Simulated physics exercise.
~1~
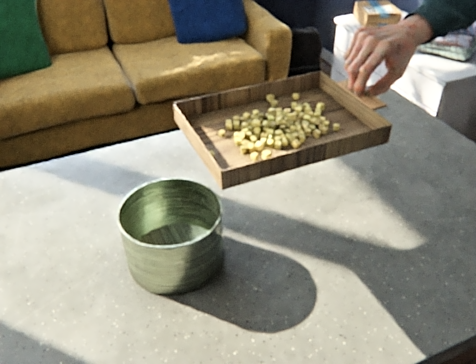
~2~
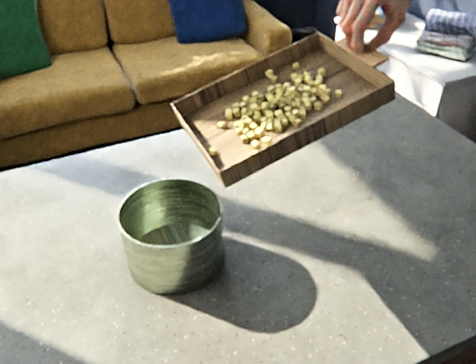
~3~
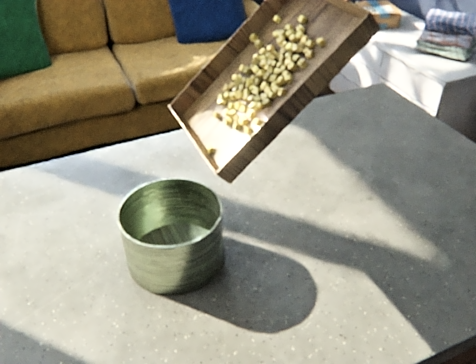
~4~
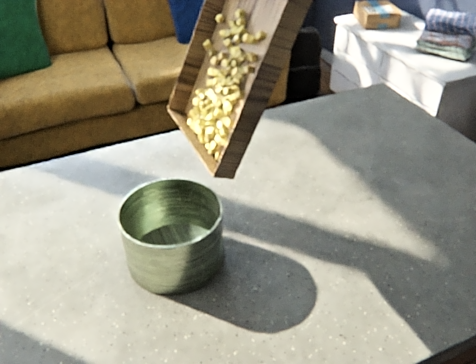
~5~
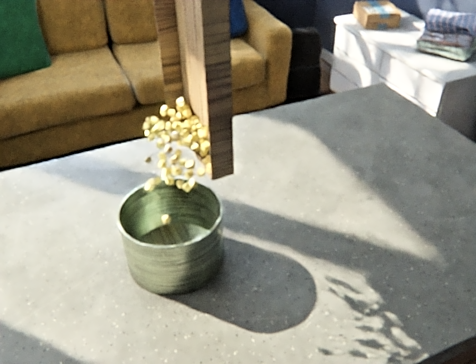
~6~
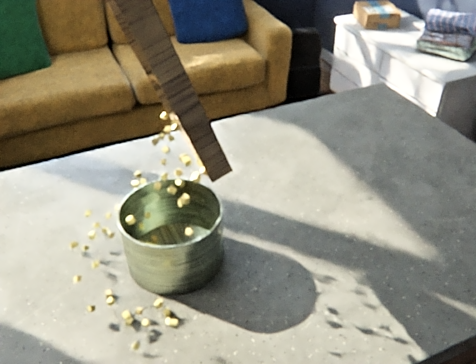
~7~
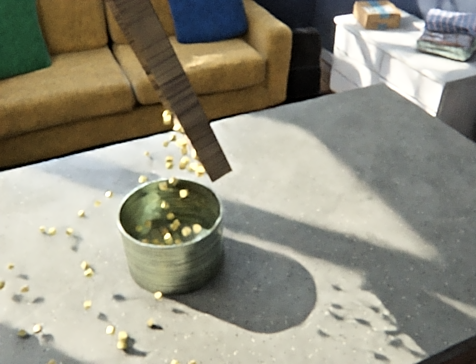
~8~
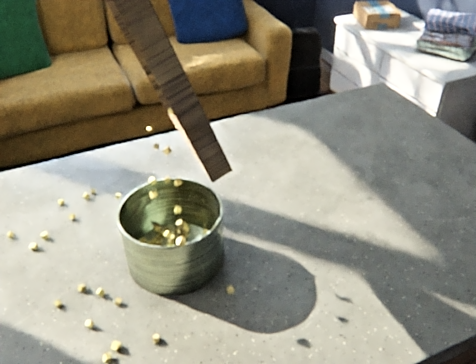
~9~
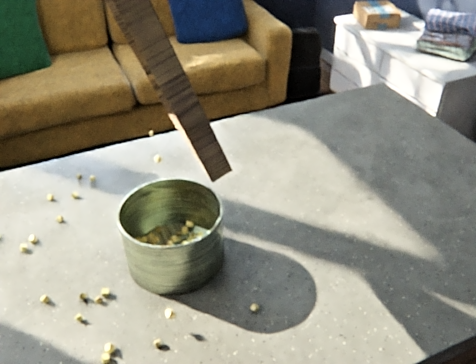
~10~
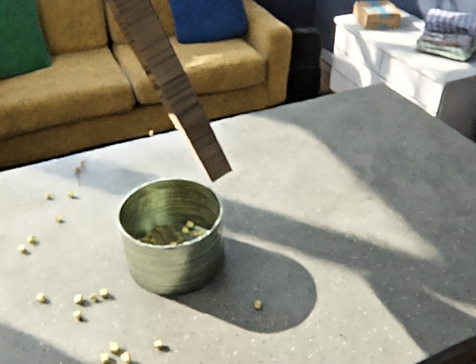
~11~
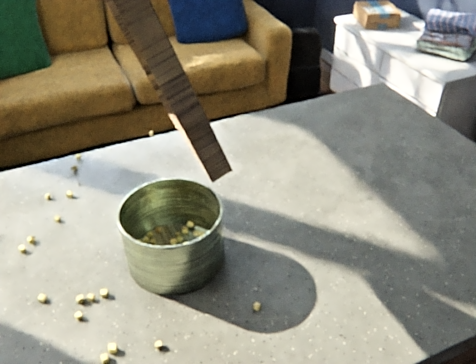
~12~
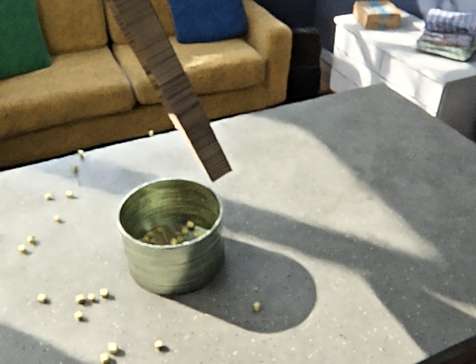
In the video, a hand tilts a wooden tray of small yellowish cubes above a green pot on a gray table until they pour off. Many land in the pot while others scatter across the tabletop and come to rest, the tray staying steeply tipped.
